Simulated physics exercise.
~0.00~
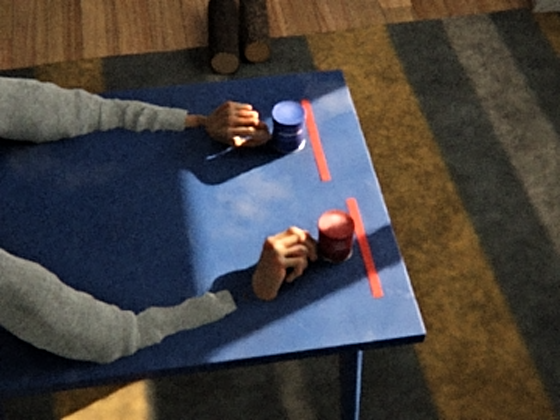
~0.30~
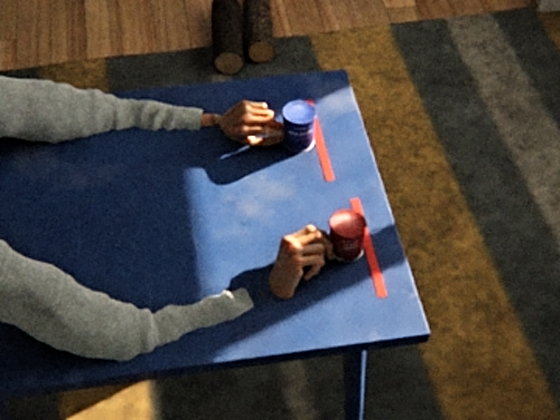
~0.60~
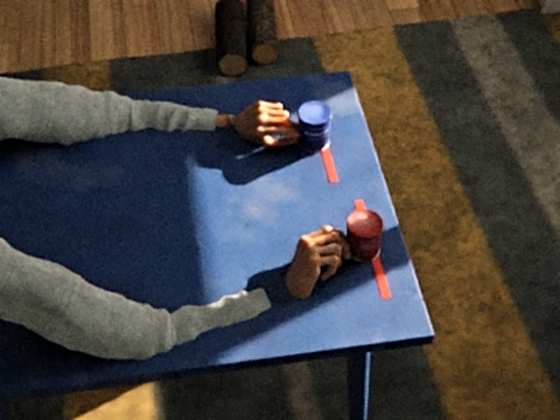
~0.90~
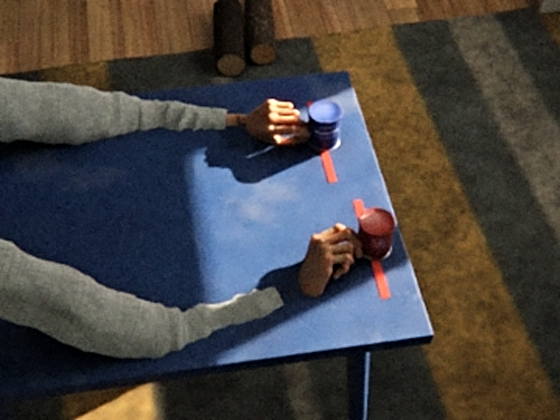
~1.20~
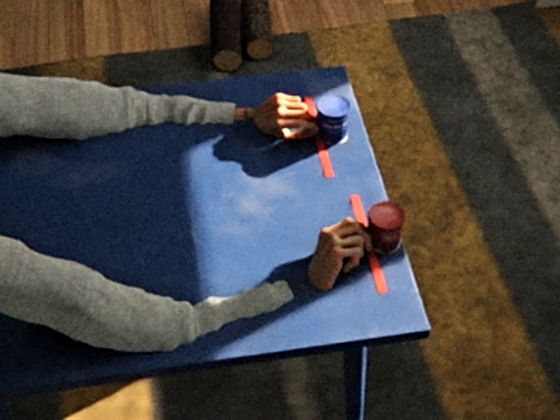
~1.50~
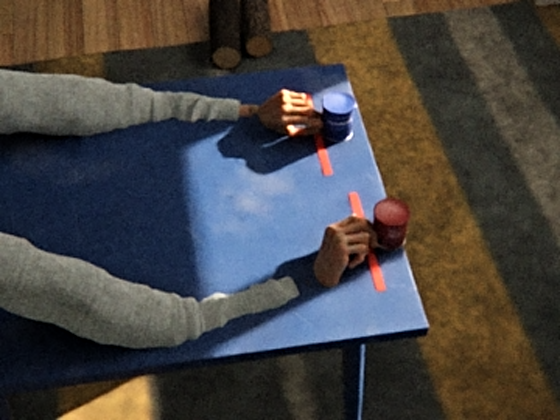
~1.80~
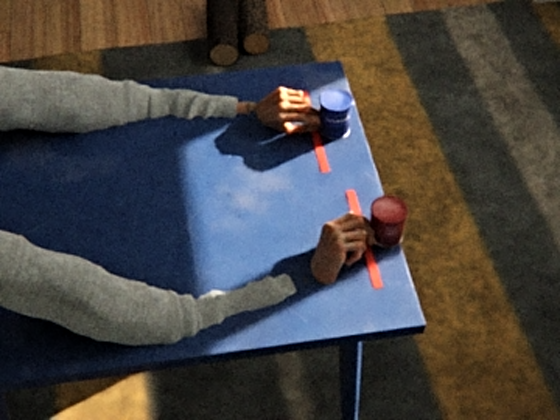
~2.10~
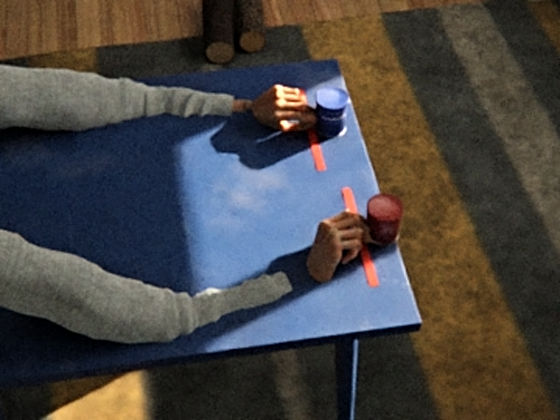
A blue tin and a red pot are pushed rightward across a blue table by two hands in grey sleeves, seen from above at a slight sway. The tin is at the far side and the pot nearer, each approaching a strip of red tape close to the table's right end, with a striped rug and wooden floor beyond. Both slide together, reach the tape and pass over it. The hands then stop near the strips, and the objects come to rest just beyond them, both still on the tabletop near its edge.
